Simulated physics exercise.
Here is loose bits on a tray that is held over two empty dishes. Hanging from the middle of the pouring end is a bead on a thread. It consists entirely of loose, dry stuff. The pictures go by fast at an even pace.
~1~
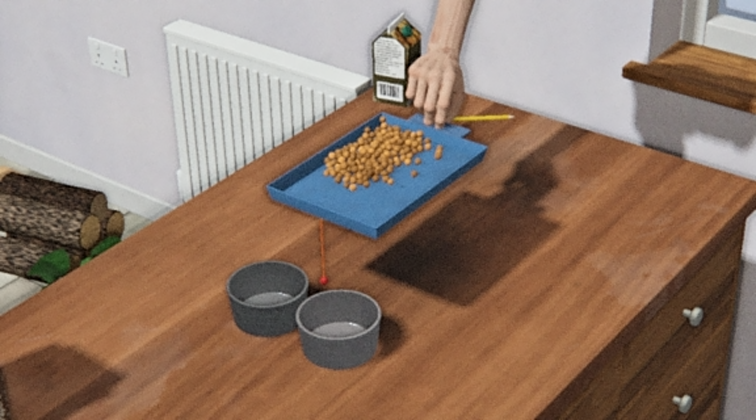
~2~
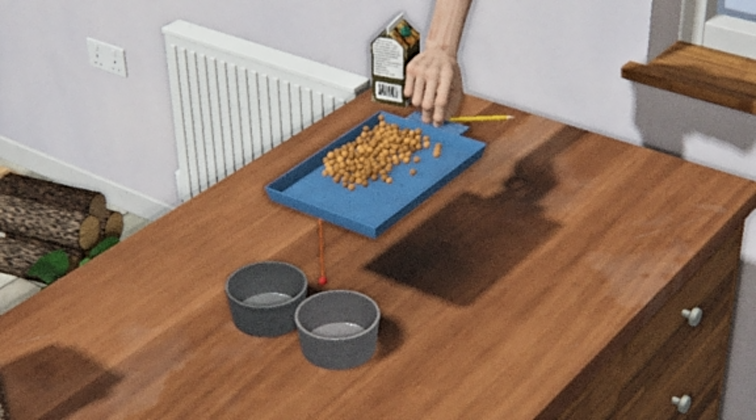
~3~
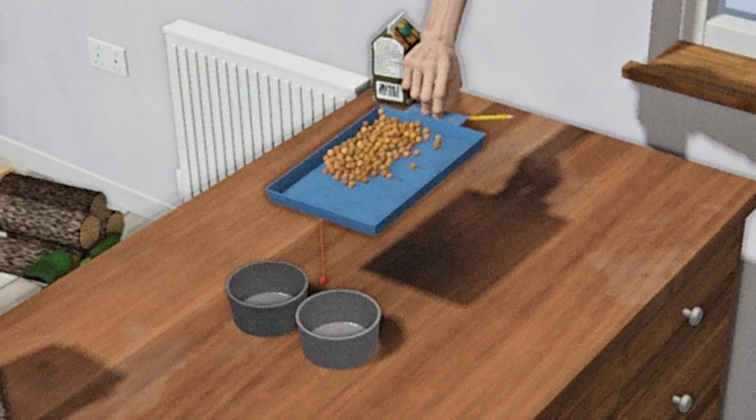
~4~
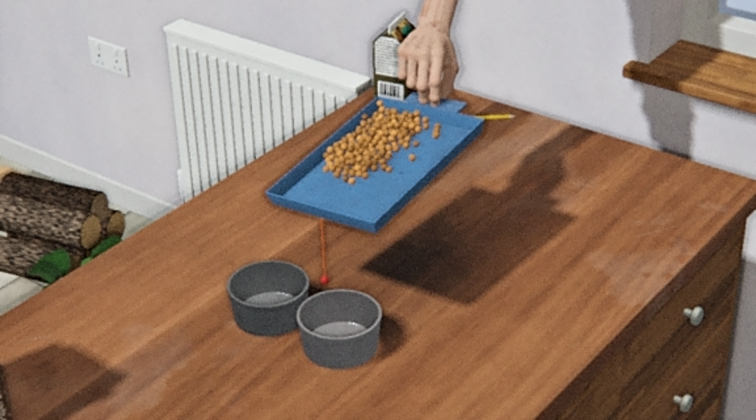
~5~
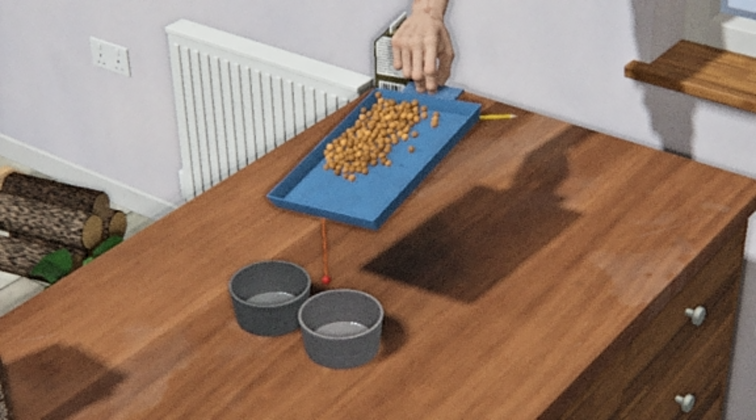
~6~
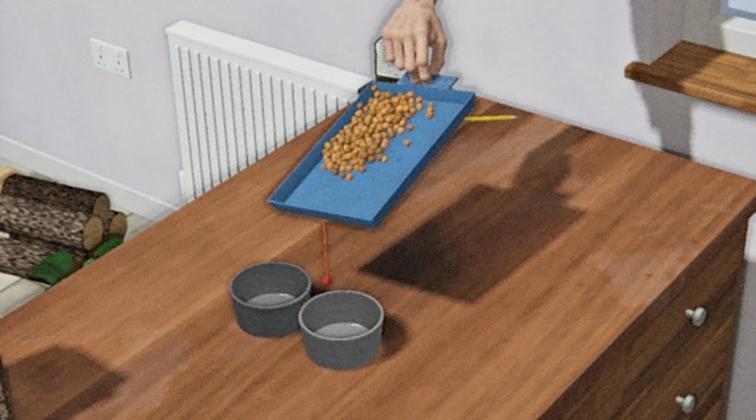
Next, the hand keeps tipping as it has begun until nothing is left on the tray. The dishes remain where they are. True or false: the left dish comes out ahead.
True.
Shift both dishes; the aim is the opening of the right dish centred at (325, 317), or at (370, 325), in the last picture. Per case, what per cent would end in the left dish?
Trial 1 around 50 percent, trial 2 around 40 percent.
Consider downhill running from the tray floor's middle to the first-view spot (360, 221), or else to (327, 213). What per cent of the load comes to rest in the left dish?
The first try would leave around 0 per cent there, the second around 40 per cent.
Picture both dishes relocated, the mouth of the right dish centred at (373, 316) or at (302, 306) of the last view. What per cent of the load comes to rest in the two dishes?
First 50 %, then 40 %.
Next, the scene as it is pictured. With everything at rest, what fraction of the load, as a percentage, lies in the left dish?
Result: Some 80 % of the load.
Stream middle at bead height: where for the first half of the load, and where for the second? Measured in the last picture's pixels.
(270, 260) for the early half, (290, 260) for the late half.
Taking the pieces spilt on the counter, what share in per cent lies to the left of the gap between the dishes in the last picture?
Around 70 percent of the pieces.
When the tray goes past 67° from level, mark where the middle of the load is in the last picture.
At about (297, 183).
Soon, tray tipped steeply; most on the tray; a stray few in the left dish; a small part in the air.
A while on, tray tipped past a quarter turn; about a quarter on the tray; about two thirds in the left dish; a small part outside both; a small part in the air.
Towards the end, tray tipped past a quarter turn; most in the left dish; about a quarter outside both.
Finally, tray tipped past a quarter turn; none in the right dish; most in the left dish; about a quarter outside both.
